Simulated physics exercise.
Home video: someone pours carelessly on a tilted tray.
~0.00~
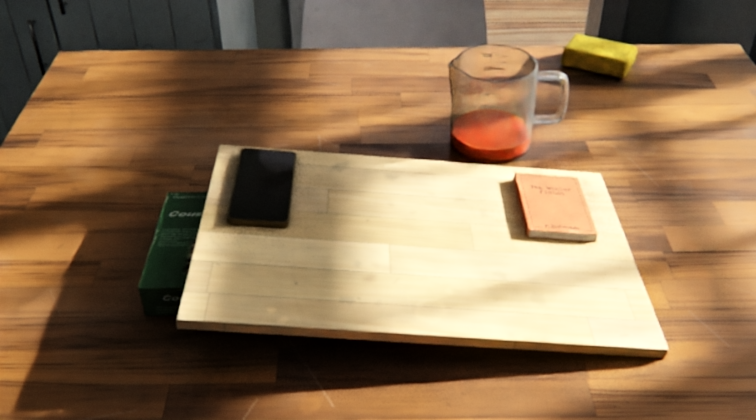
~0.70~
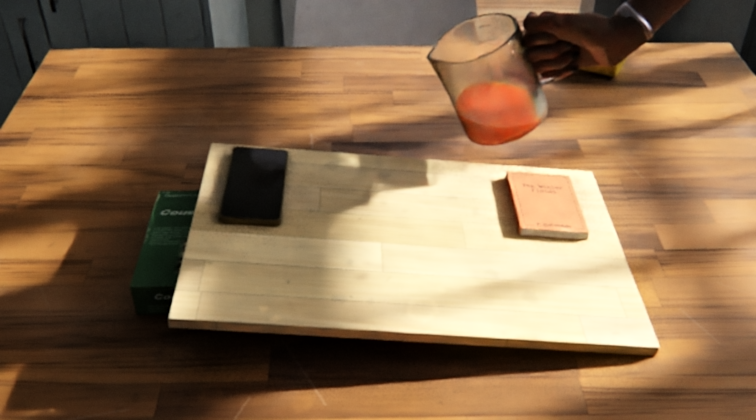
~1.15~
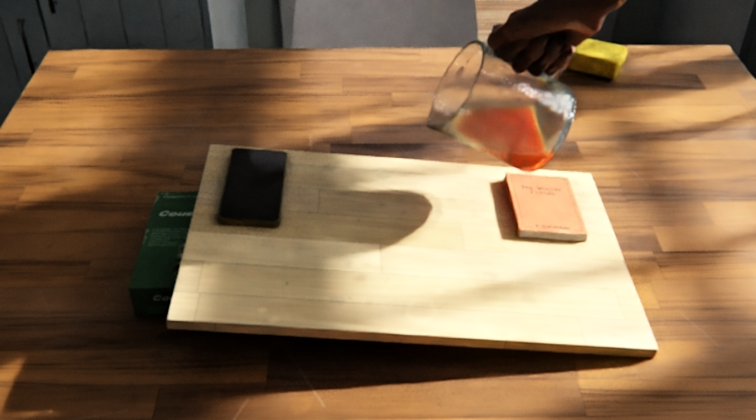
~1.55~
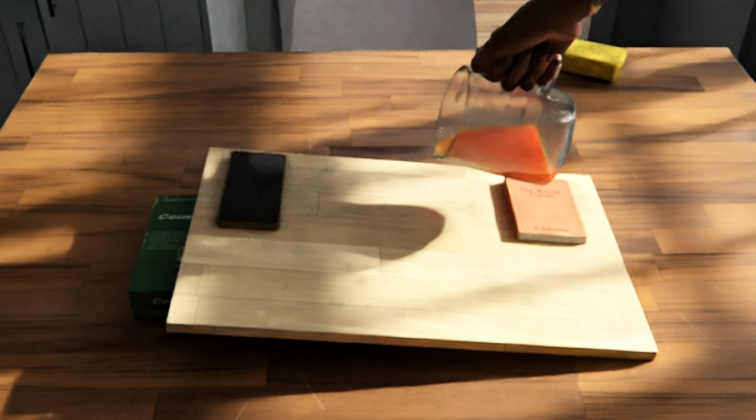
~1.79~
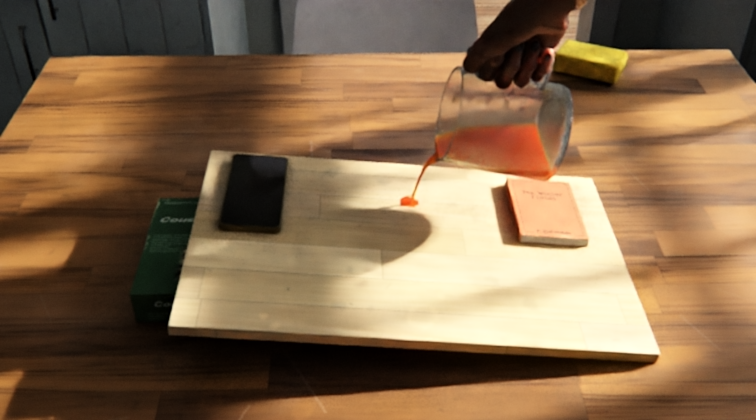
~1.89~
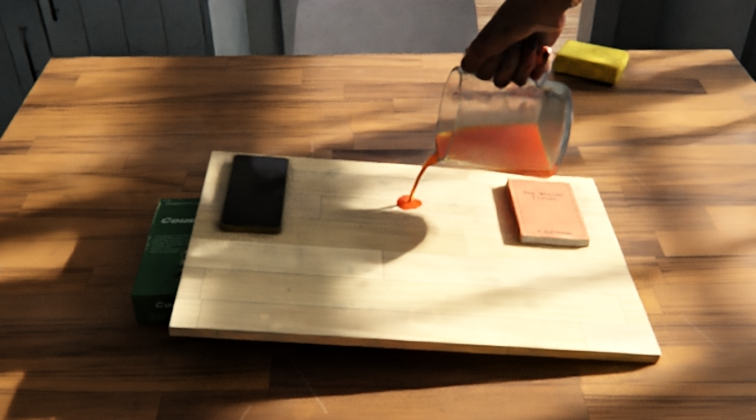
The footage shows a hand lifting a glass jug of red-orange liquid over a wooden board holding a phone and a notebook, tilting it leftward, and pouring a thin stream that forms a small puddle between them.
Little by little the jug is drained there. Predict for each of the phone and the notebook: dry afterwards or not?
Phone: Dry; notebook: Not dry.
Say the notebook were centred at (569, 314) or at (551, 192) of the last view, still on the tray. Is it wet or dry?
Try 1 - it is not hit; try 2 - it gets hit.
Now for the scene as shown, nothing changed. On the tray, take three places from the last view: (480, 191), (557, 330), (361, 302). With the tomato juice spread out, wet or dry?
Spot one ends up in the spill, spot two out of the spill, spot three out of the spill.
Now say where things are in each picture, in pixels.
In the first frame, the tray slopes down to the right; jug (493, 102) nearly empty; phone (263, 186); notebook (554, 206).
In the second frame, jug (490, 77) tipped 25° with all of its load; phone (255, 184).
In the third frame, jug (499, 106) tipped 60° with all of its load; notebook (544, 206).
In the fourth frame, the tray slopes down to the right; jug (500, 125) tipped 70° with all of its load; phone (254, 188).
In the fifth frame, the first of it lands; jug (499, 123) tipped 75° with all of its load; notebook (545, 211).
In the sixth frame, the first of it lands; jug (498, 122) tipped 80° with nearly all of its load; phone (256, 192); notebook (546, 211).
Around 2.6 s, it runs down to the right; the phone is still dry; the notebook is still dry.
Around 4.5 s, it runs down to the right and off the end; the phone is still dry; the notebook is wet along its edge.
Around 8.5 s, it runs down to the right and off the end; the phone is still dry; the notebook is wet along its edge.
